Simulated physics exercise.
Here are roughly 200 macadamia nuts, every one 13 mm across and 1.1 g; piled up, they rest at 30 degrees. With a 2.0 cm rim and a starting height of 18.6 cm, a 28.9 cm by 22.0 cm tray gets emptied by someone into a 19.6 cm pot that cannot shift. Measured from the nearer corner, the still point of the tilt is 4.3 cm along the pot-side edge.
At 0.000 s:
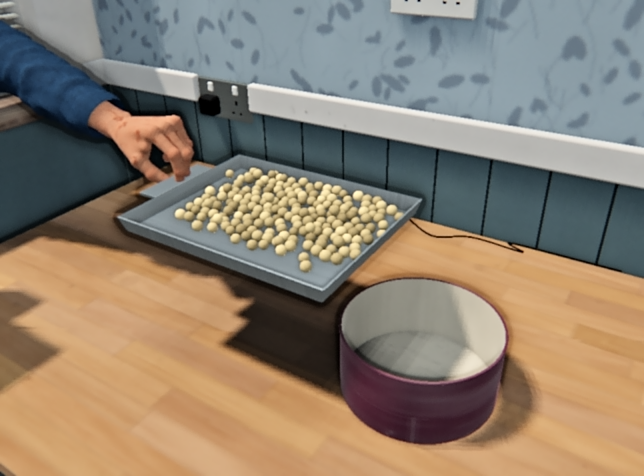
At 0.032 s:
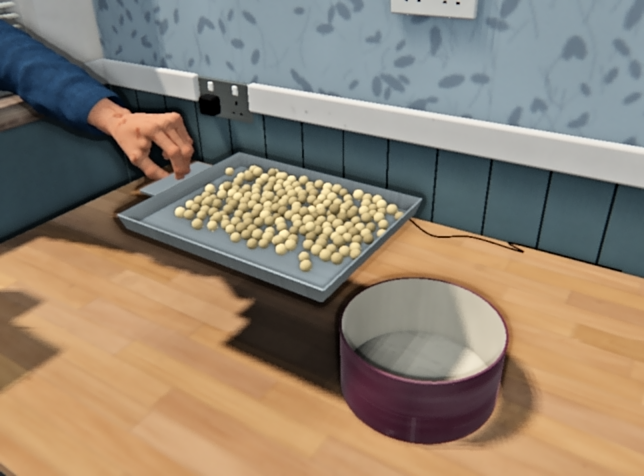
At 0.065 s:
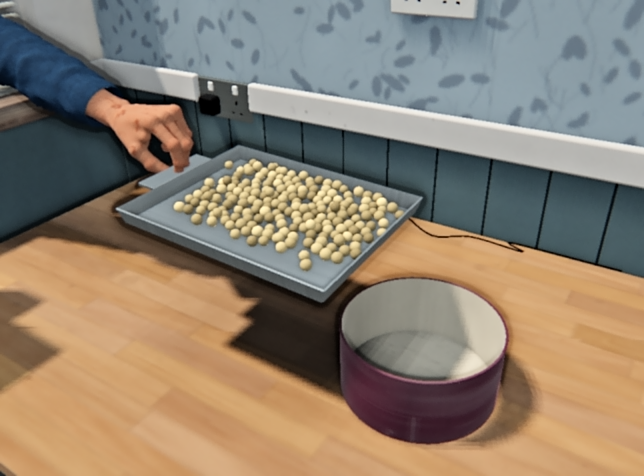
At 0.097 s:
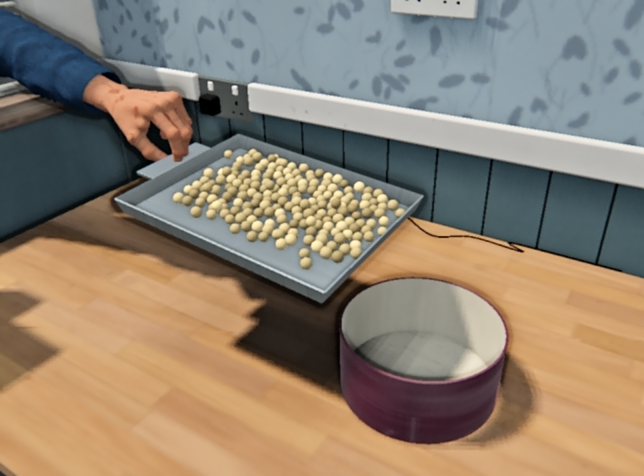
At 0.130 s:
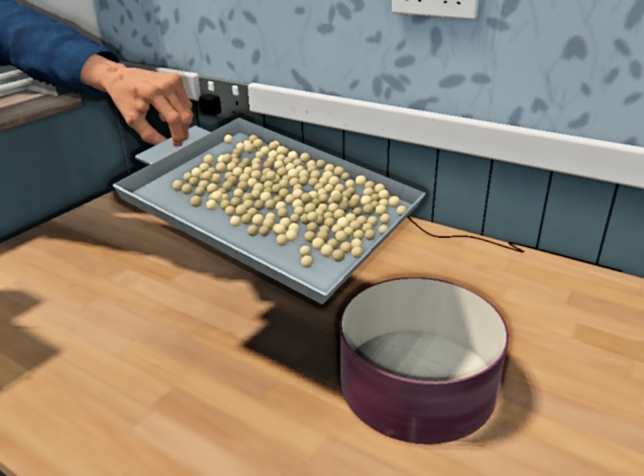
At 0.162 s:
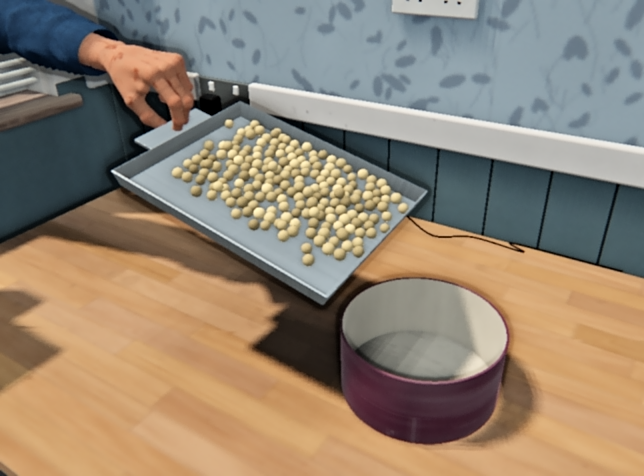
On a wooden worktop, a hand in a blue sleeve lifted the left end of a grey tray of small pale round nuts, slanting it down to the right beside a purple pot.
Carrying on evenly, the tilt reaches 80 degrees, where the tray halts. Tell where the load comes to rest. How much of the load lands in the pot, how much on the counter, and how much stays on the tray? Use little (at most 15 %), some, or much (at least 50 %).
Pot - some, counter - much, tray - little.
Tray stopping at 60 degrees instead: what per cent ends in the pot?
20 percent.
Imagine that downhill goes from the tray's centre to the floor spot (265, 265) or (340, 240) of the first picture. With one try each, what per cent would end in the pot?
Roughly 0 per cent on the first try and 80 per cent on the second.
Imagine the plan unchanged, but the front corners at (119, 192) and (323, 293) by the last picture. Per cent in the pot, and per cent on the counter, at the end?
Per cent by place - pot 0, counter 95.
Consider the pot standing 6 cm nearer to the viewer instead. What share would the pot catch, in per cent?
Expect something close to 80 per cent.
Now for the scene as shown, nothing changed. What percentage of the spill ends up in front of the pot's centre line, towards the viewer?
Some 100 per cent.
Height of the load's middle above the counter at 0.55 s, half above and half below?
Median height: Approx. 24 cm.
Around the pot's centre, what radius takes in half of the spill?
Some 24 cm.
After 0.39 s, tilt 48 degrees; the tray holds 100 %, the pot 0 %.
Then, at 0.55 s, tilt 71 degrees; the tray holds 95 %, the pot 0 %.
After 0.82 s, tilt 80 degrees; the tray holds 15 %, the pot 20 %.
In the end, at 2.4 s, pot 35 %, counter 65 %, tray 0 %.
